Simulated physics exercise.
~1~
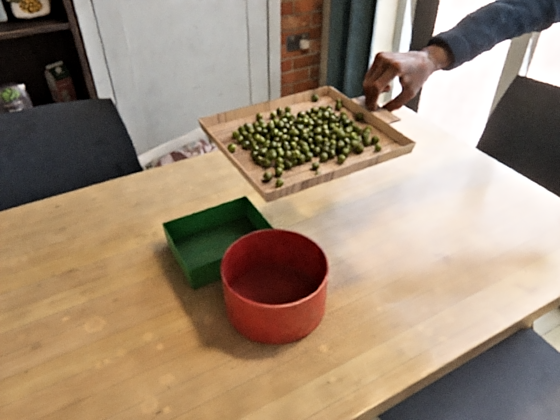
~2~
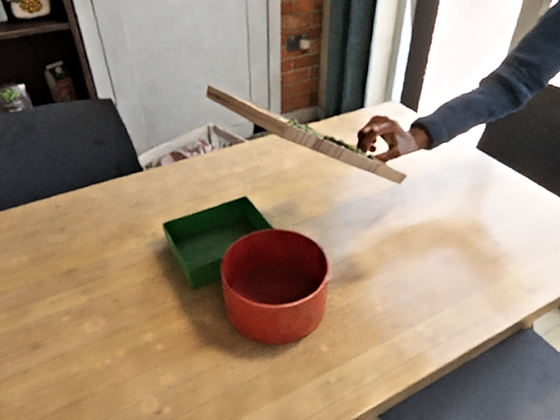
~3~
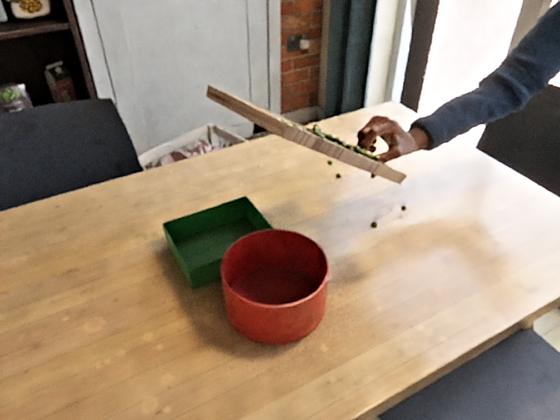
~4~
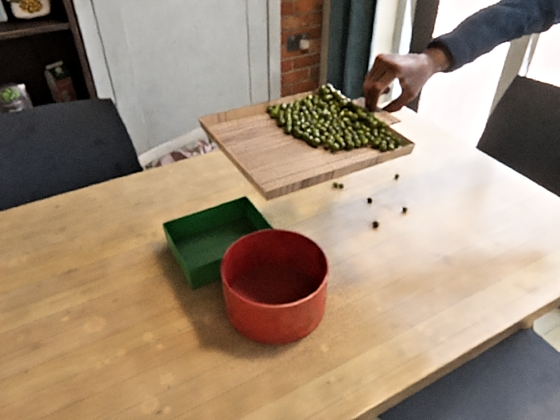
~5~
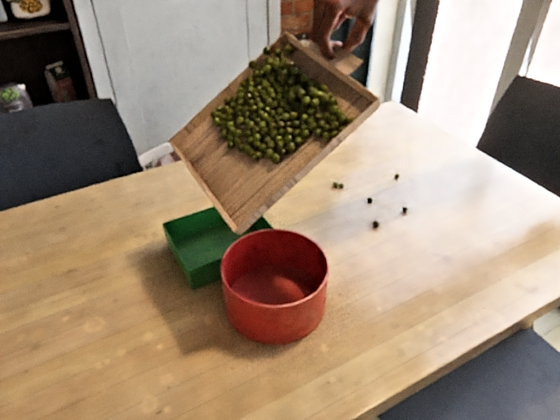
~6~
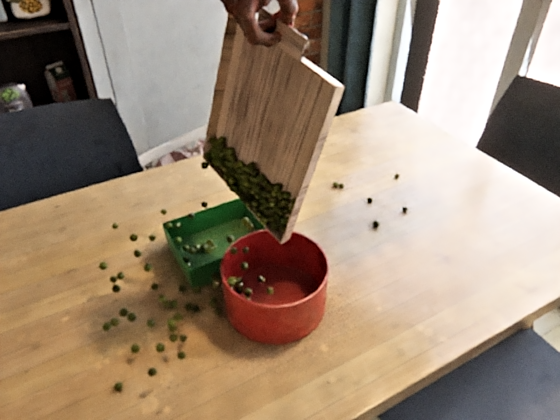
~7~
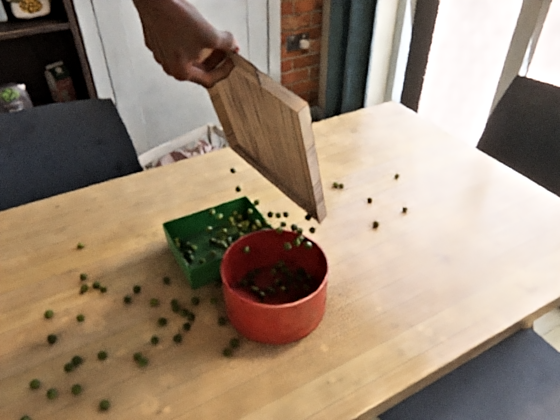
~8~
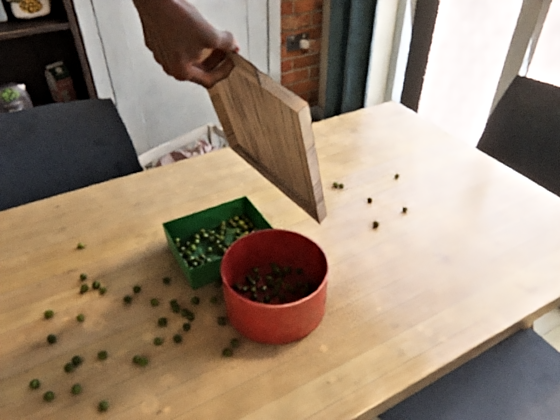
The clip shows a hand tipping a wooden tray of small green olives, spilling a few onto the table, levelling it, then tilting it steeply leftward until it empties, leaving olives in the green tin, in the red pot and scattered across the wooden table.
